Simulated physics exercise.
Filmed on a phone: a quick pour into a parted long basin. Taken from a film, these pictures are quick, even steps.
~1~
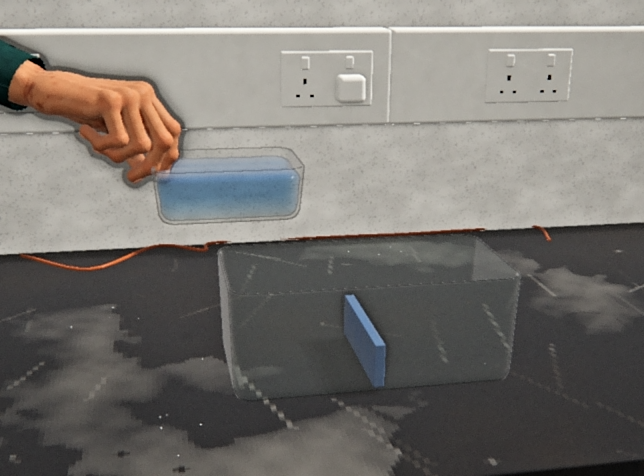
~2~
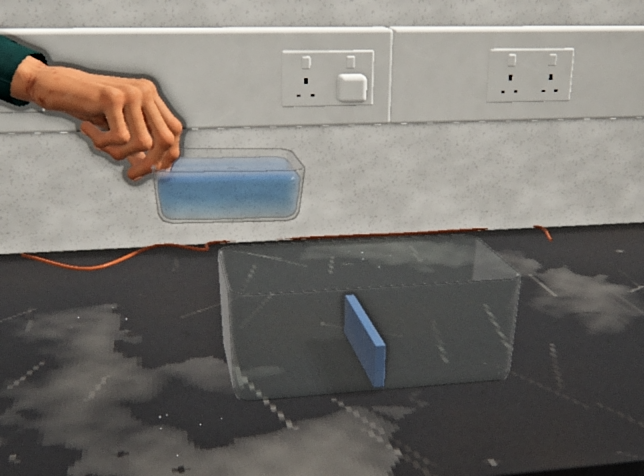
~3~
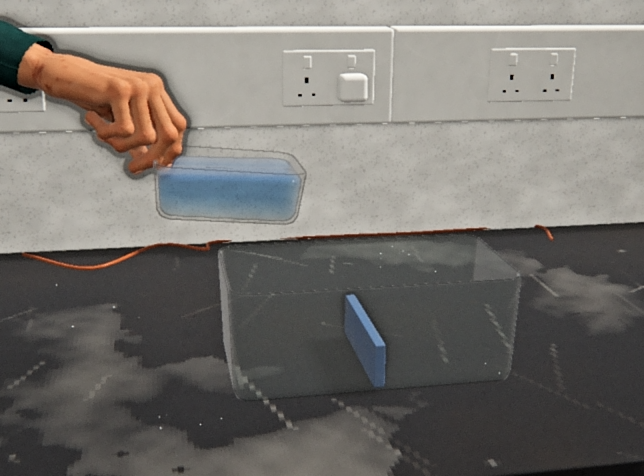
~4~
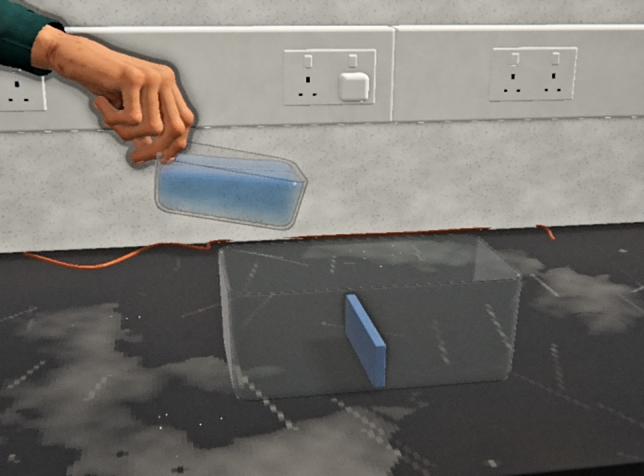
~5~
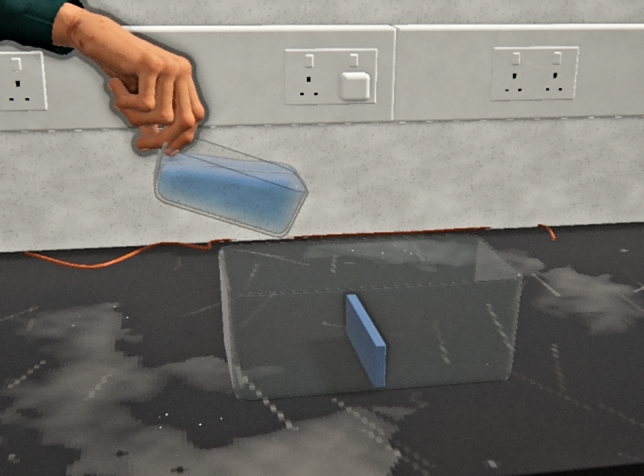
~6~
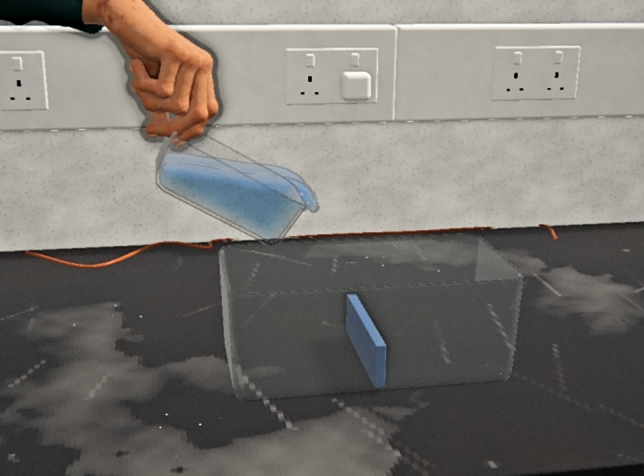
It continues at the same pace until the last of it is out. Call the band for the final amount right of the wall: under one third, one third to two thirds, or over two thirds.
Band: Under one third.
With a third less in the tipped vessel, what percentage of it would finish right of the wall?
The share comes to some 0 parts in a hundred.
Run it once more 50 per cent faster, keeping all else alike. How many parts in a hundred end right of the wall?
It comes to some 10 in a hundred.
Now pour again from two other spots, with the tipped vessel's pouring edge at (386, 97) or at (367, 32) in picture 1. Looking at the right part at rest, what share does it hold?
The first start gives some 85 %, the second some 75 %.
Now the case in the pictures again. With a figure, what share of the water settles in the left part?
Share approx. 90 %.
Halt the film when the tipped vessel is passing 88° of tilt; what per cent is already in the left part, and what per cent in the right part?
Left: Roughly 65 %; right: Roughly 5 %.
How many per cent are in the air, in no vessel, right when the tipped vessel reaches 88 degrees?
20 per cent.
A moment on, the tilt is 88° and 8 per cent is still to pour, 67 is left of the wall and 6 right of it.
Next, the tilt is 101° and 1 per cent is still to pour, 84 is left of the wall and 7 right of it.
Then the tilt is 101° and 0 per cent is still to pour, 88 is left of the wall and 9 right of it.
Later the tilt is 101° and 0 per cent is still to pour, 88 is left of the wall and 9 right of it.
In the end 88 per cent lies left of the wall, 9 right of it and 3 outside.
